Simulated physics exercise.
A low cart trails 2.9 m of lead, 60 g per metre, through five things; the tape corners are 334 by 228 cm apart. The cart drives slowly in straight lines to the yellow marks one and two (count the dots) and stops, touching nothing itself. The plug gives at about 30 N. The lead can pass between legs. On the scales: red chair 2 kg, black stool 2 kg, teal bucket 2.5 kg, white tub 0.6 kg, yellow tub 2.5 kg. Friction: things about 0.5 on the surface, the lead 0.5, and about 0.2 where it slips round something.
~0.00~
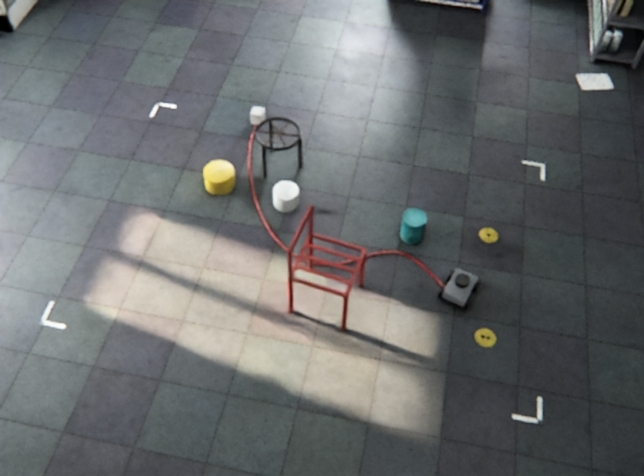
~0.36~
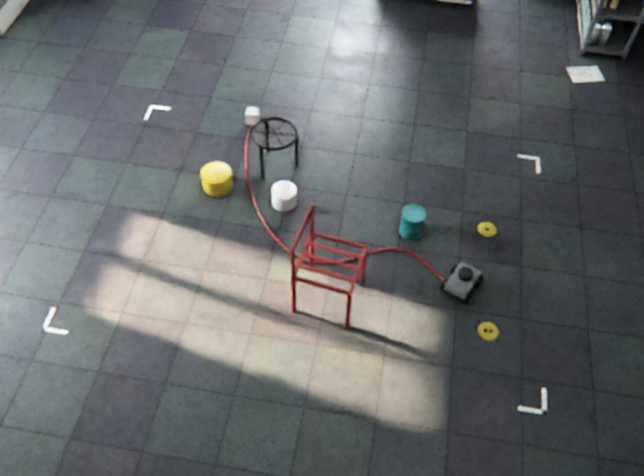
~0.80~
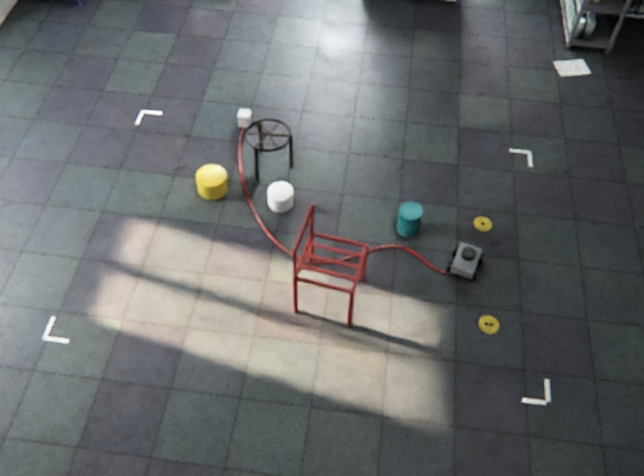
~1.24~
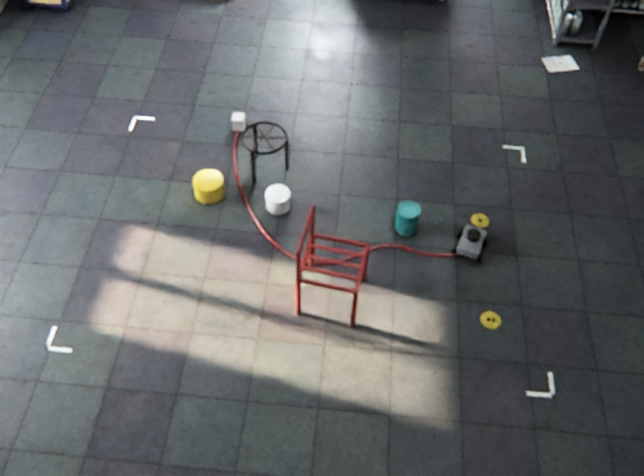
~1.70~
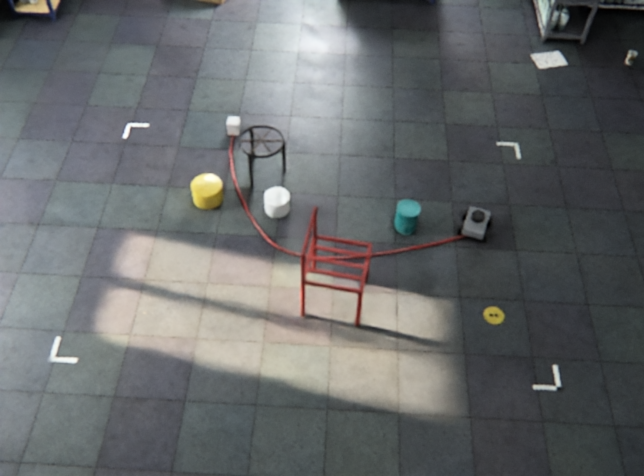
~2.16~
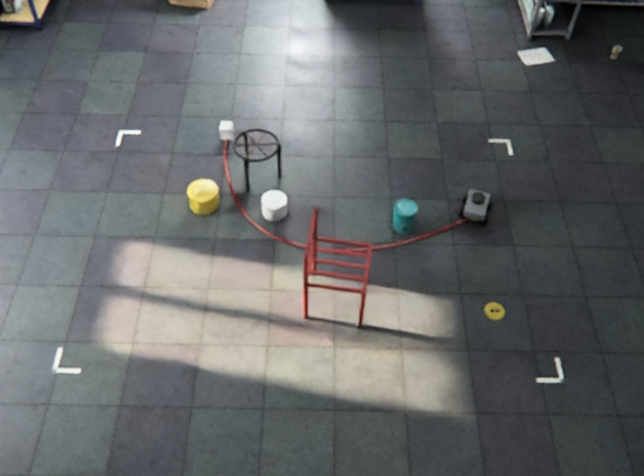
The video shows a small grey cart trailing a red cord across a tiled floor, moving upward past two yellow discs and covering the upper one, while a red chair, black stool, teal bucket and white and yellow tubs stay put.
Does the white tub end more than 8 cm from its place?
Verdict: The white tub keeps its place.
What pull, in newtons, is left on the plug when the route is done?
About 0 N.
By 2.9 s, cart at (479, 236), lead slack at the fixed end; nothing else has moved.
By 3.6 s, cart at (485, 263), lead slack at the fixed end; nothing else has moved.
By 4.3 s, cart at (490, 290), lead slack at the fixed end; nothing else has moved.
By 5.0 s, cart at (494, 310), lead slack at the fixed end; nothing else has moved.
By 5.4 s, cart at (494, 310), lead slack at the fixed end; white tub 0 cm off its start at (274, 200).
